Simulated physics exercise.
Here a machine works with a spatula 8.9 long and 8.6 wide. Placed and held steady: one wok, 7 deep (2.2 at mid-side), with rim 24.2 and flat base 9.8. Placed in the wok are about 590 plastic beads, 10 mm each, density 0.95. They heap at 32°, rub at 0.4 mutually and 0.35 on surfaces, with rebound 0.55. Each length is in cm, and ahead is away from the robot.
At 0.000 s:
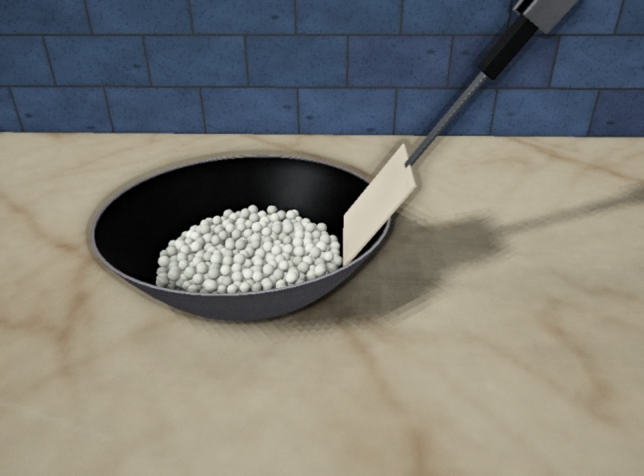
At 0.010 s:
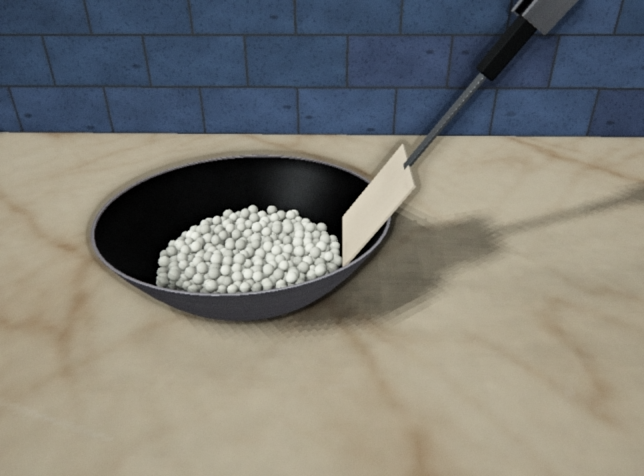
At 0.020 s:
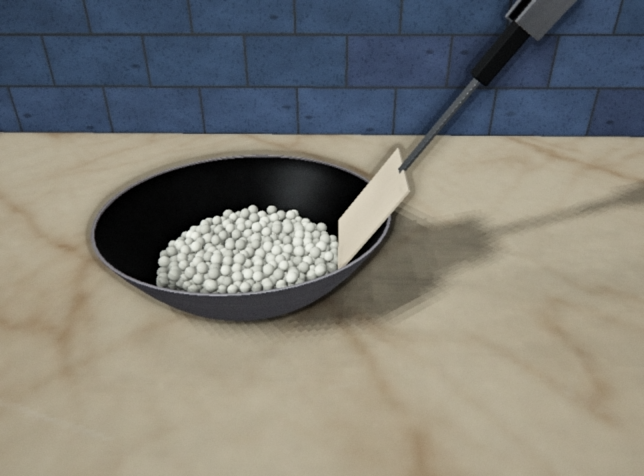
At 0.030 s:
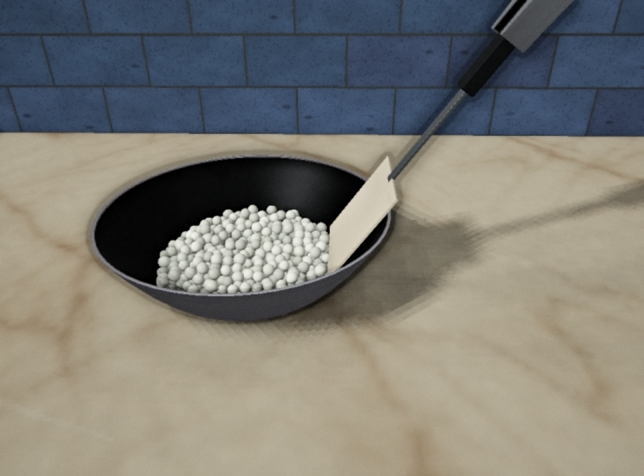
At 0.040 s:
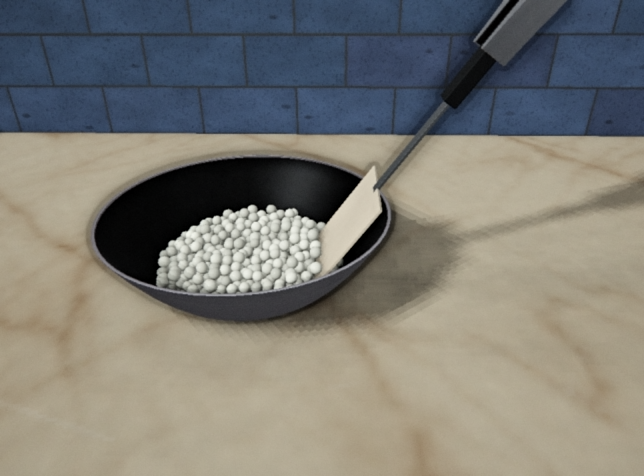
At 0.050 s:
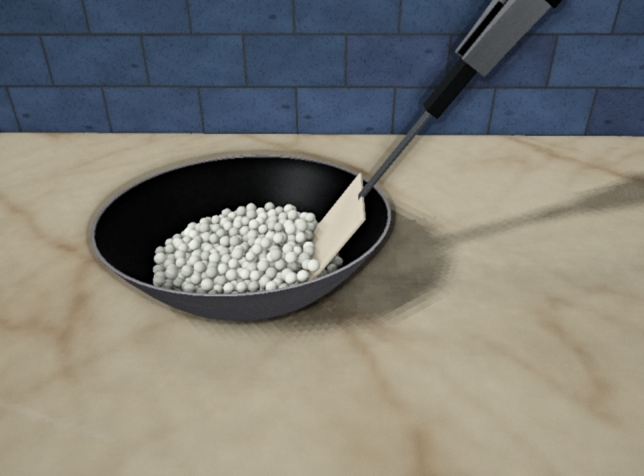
A pale, brown-veined marble countertop runs up to a blue brick-tiled wall, seen from slightly above by a still camera. A black wok with a grey outside sits left of centre, holding a heap of small white beads, with a cream spatula on a dark and grey handle at its right side. The spatula, barely moving at first, slides left and slightly down into the beads, nudging those nearest it.
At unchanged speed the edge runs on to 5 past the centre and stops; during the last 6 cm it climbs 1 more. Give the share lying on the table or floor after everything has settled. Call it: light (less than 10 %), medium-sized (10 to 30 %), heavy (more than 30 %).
It comes out medium-sized.
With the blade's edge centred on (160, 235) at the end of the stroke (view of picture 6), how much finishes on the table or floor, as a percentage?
Roughly 50 per cent, I'd say.
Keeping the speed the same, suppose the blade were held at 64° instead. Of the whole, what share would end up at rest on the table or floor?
Estimate: Approx. 20 %.
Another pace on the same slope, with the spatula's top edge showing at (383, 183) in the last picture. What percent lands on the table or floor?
Share: Roughly 0 %.
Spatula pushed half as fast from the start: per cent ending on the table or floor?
Roughly 0 in a hundred.
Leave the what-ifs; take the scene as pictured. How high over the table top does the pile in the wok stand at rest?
It reaches about 7.0 cm.
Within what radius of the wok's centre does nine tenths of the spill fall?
45 centimetres, give or take.
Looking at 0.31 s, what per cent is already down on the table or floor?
5 %.
After 0.07 s, sloping 55°, highest piece 7 above the table; 588 in the wok.
After 0.10 s, sloping 55°, highest piece 9 above the table; 587 in the wok, 1 on the blade or in flight.
After 0.31 s, sloping 55°, highest piece 11 above the table; 485 in the wok, 33 on the table or floor, 70 on the blade or in flight.
After 1.36 s, sloping 55°, highest piece 7 above the table; 484 in the wok, 104 on the table or floor.
At rest, 484 in the wok, 104 on the table or floor. That is 18 % on the table or floor.
